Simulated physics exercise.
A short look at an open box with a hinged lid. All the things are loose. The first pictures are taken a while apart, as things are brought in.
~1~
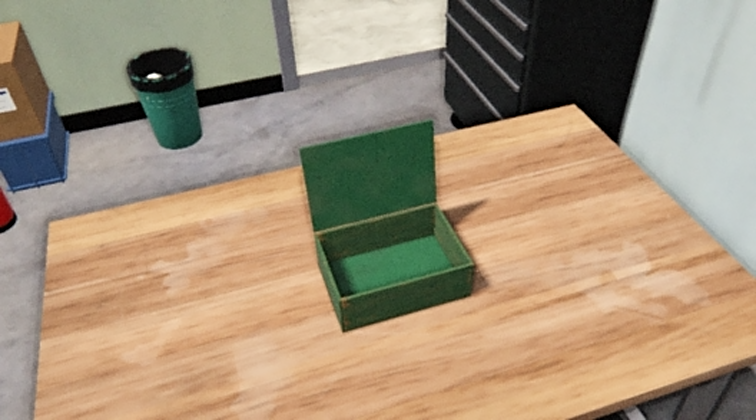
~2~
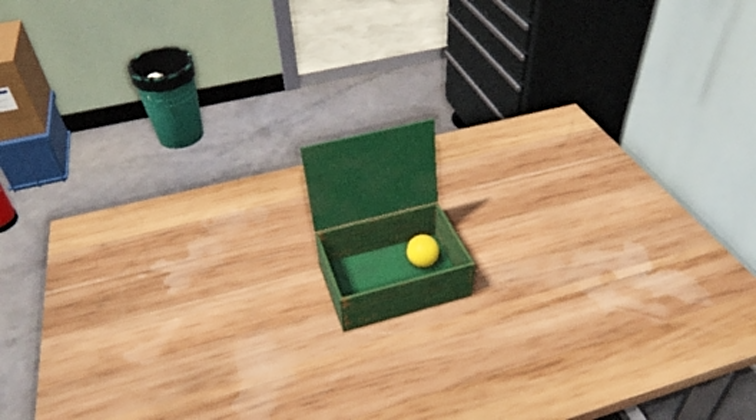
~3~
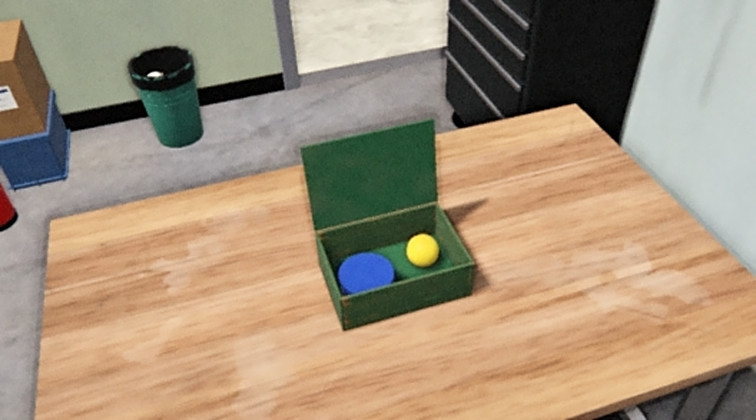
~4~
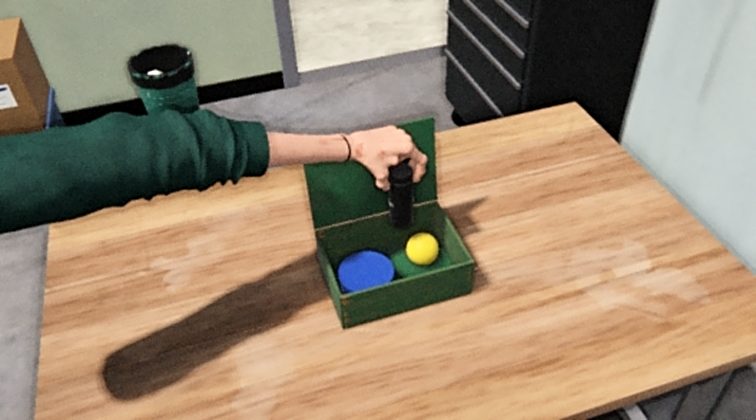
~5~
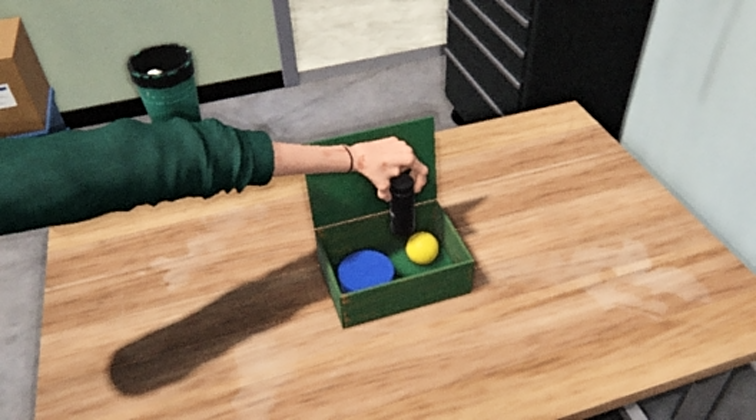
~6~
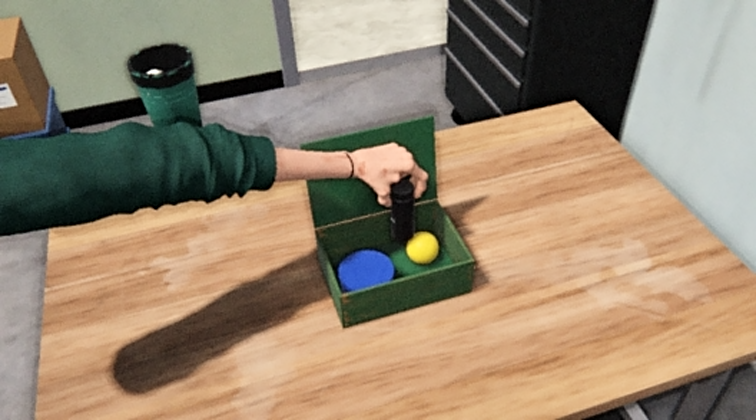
We see an open green box on a wooden table, empty at first, then holding a yellow lemon and then a blue disc as well, before a hand from the left lowers a black shaker slightly inside behind them.
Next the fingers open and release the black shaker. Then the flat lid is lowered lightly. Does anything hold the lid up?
In the end the lid shuts flat.
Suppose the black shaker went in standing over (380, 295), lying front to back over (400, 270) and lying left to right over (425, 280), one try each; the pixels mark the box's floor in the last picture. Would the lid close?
In the first case it will not close; in the second case it sits on the rim; in the third case it closes.
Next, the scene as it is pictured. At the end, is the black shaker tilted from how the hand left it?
It tips.
Then, 1.20 s later than the last frame, lid starting down; black shaker on its side near (371, 252).
Then, 1.80 s later than the last frame, lid 32° above the rim; black shaker on its side near (371, 252); yellow lemon moved a little.
When it is over, lid shut; lying over in the box, black shaker; the other 2 as before. End places, in pixels of the last picture, black shaker near (371, 252).
